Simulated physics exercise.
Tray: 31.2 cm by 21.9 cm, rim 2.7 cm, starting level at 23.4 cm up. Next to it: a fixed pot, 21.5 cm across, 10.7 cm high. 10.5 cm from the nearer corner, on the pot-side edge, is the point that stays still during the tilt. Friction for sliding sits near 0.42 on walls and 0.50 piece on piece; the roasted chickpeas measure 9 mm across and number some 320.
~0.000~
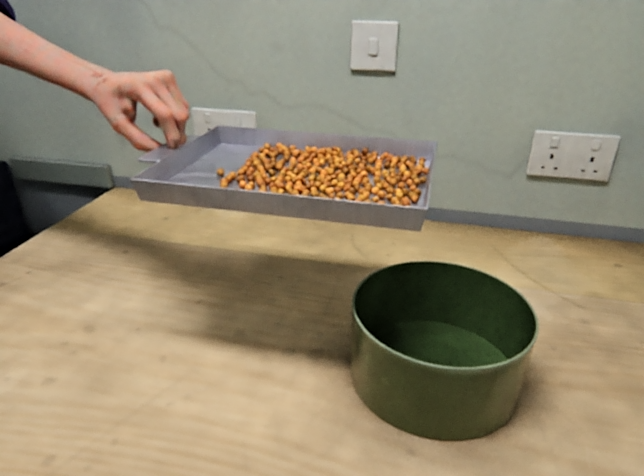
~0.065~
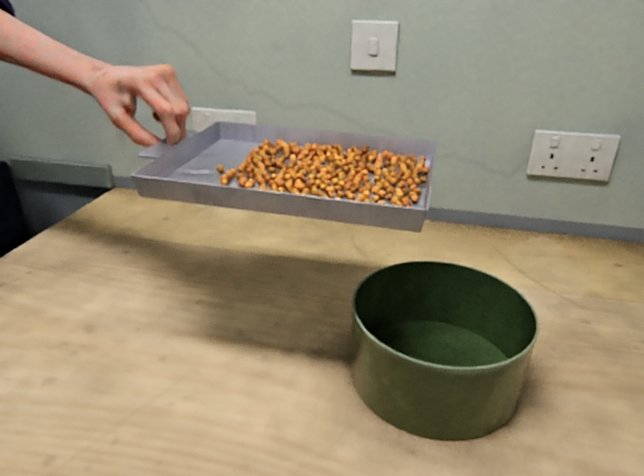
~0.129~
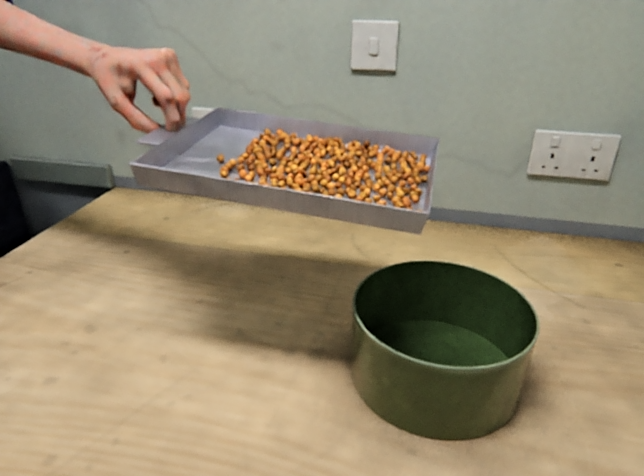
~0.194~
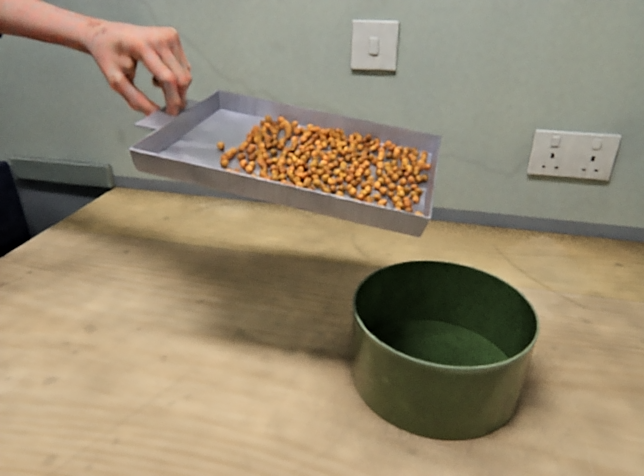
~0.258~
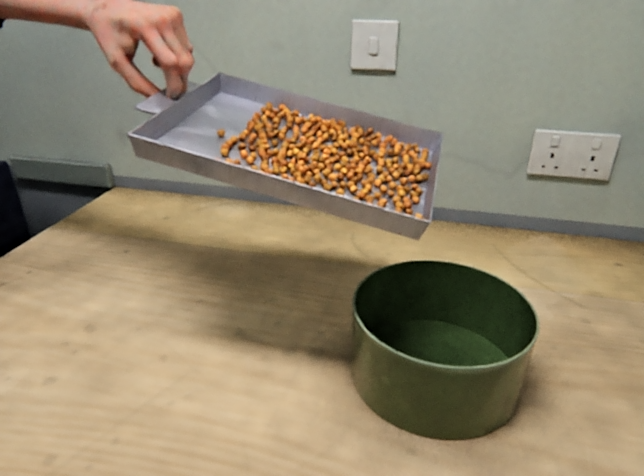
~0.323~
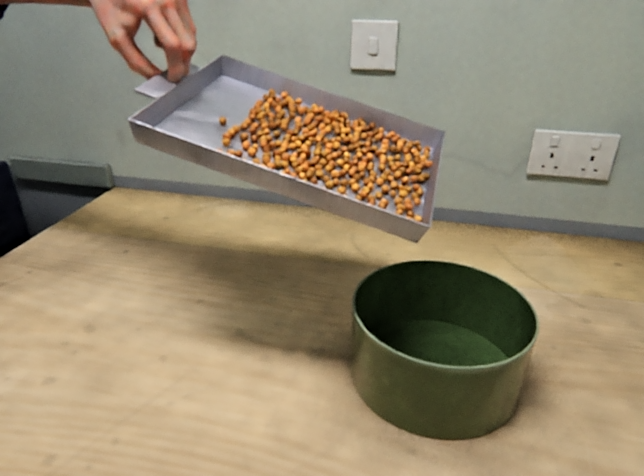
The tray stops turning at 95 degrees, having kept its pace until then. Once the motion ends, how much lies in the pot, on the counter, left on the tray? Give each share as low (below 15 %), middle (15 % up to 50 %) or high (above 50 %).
Pot - high, counter - low, left on the tray - low.
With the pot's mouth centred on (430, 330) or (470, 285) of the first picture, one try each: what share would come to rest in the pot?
Spot one: Some 95 per cent; spot two: Some 30 per cent.
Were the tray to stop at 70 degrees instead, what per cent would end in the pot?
It would land at about 20 percent.
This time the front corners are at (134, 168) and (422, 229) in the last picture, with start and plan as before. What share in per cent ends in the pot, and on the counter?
Pot 70 % / counter 30 %.
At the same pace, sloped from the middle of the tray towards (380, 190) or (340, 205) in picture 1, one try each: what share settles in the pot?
Some 85 and 90 per cent.
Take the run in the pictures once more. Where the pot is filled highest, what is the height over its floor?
It gets to about 3.0 cm.
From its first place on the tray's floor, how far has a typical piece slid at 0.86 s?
By then it sits near 7 cm from where it began.
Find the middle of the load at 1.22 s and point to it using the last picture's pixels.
The load's centre is near (410, 168) at that time.
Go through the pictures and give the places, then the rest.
The first frame shows tray tilt 0 degrees, front corners at (137, 178) and (422, 207); middle of the pieces at (323, 173); pot at (442, 306).
The second frame shows tray tilt 1 degrees, front corners at (136, 174) and (423, 208); middle of the pieces at (323, 171).
The third frame shows tray tilt 5 degrees, front corners at (136, 162) and (424, 211), lowest corner right front; middle of the pieces at (324, 166).
The fourth frame shows tray tilt 9 degrees, front corners at (135, 148) and (426, 214), lowest corner right front; middle of the pieces at (325, 159).
The fifth frame shows tray tilt 13 degrees, front corners at (135, 133) and (426, 218), lowest corner right front; middle of the pieces at (327, 152).
The sixth frame shows tray tilt 18 degrees, front corners at (135, 119) and (426, 222), lowest corner right front; middle of the pieces at (329, 146); pot at (443, 305). The tray's pace is about 70 degrees a second.
After 0.86 s, tilt 54 degrees; the tray holds 100 %, the pot 0 %.
Then, at 1.22 s, tilt 79 degrees; the tray holds 95 %, the pot 0 %.
After 1.67 s, tilt 95 degrees; the tray holds 15 %, the pot 75 %.
By 2.9 s all is still; pot 100 %, counter 0 %, tray 0 %.
